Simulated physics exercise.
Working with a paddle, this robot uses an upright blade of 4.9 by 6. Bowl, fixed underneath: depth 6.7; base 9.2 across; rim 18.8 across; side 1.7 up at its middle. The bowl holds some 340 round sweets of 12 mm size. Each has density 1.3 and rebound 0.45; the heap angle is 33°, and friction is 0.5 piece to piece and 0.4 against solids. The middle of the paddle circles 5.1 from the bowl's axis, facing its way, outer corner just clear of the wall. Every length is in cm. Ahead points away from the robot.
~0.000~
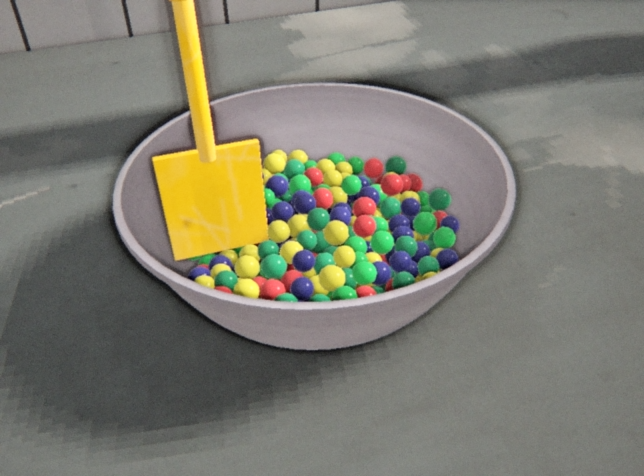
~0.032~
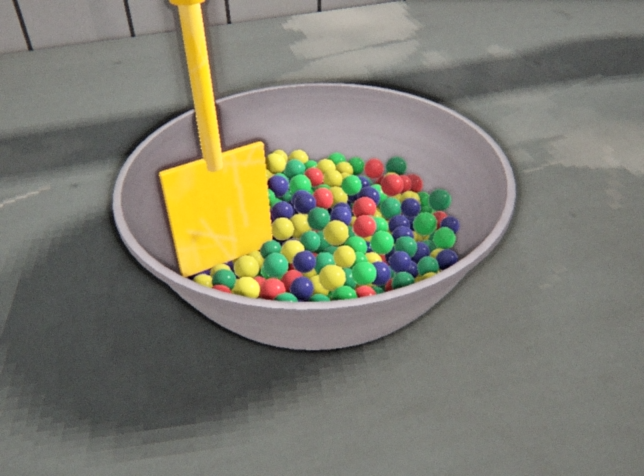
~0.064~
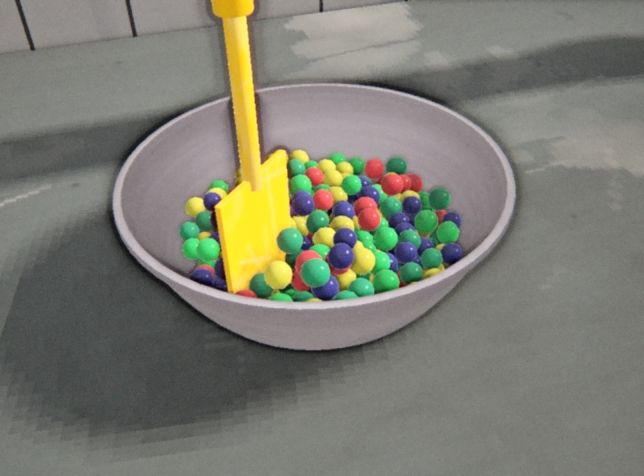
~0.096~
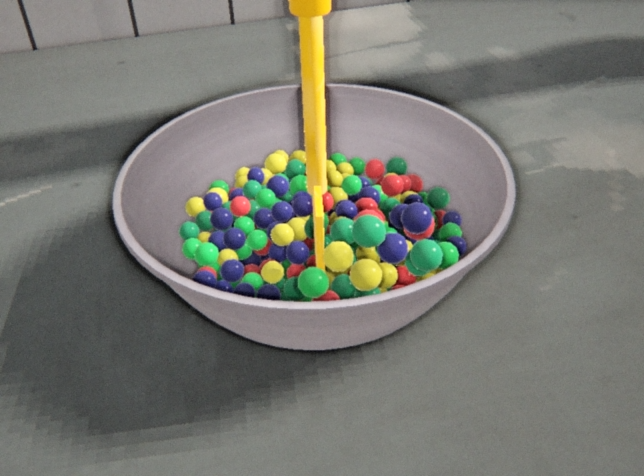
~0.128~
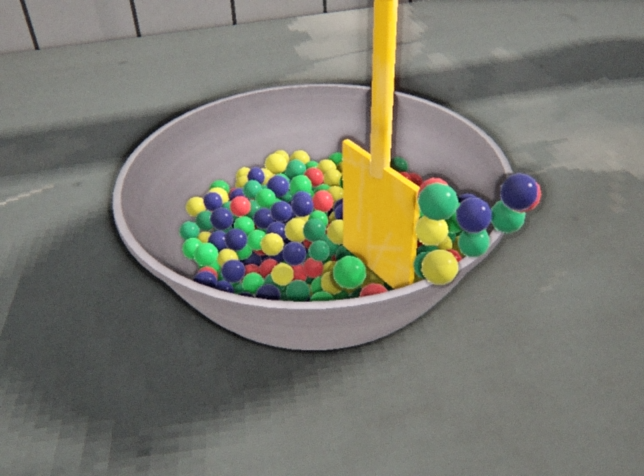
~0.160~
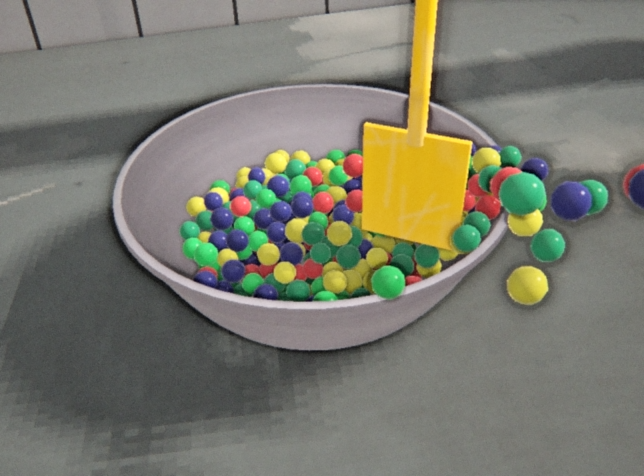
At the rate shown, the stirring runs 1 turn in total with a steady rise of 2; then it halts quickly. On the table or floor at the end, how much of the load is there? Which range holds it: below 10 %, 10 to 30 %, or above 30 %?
The range 10 to 30 %.
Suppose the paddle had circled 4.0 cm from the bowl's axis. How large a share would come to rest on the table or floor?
Roughly 25 percent, I'd expect.
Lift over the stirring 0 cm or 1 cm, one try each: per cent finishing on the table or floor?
That gives about 30 per cent and 20 per cent, in order.
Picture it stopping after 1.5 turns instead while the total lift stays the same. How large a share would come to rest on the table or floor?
Estimate: Near 20 %.
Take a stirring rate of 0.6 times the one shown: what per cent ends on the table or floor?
Estimated share: Near 5 per cent.
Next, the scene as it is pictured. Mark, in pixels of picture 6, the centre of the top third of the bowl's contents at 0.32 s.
Estimated centre: (292, 191).
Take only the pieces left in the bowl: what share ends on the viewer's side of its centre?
Around 40 percent of it.
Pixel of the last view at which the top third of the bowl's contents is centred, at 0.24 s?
Roughly at (333, 173).
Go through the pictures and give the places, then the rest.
Paddle neck at (201, 120), 0° round; upper third of the load around (317, 219), from x 190 to 450, top at y 160; 338 in the bowl, in the first frame.
Paddle neck at (208, 128), 13° round; upper third of the load around (318, 219), from x 190 to 450, top at y 160, in the second frame.
Paddle neck at (249, 146), 44° round; upper third of the load around (334, 224), from x 190 to 450, top at y 160, in the third frame.
Paddle neck at (315, 149), 77° round; upper third of the load around (356, 224), from x 190 to 455, top at y 160, in the fourth frame.
Paddle neck at (381, 132), 109° round; upper third of the load around (392, 217), from x 190 to 520, top at y 160; 331 in the bowl, 7 in flight or on the tool, in the fifth frame.
Paddle neck at (419, 102), 141° round; upper third of the load around (404, 194), from x 190 to 650, top at y 150; 326 in the bowl, 12 in flight or on the tool, in the sixth frame.
After 0.24 s, 221° round, highest piece 14 above the table; 310 in the bowl, 28 in flight or on the tool.
After 0.32 s, 300° round, highest piece 11 above the table; 295 in the bowl, 12 on the table or floor, 31 in flight or on the tool.
After 0.56 s, 0° round, highest piece 7 above the table; 287 in the bowl, 51 on the table or floor.
After 1.26 s, 0° round, highest piece 5 above the table; 286 in the bowl, 52 on the table or floor.
At rest, 286 in the bowl, 52 on the table or floor. That is 15 % on the table or floor.
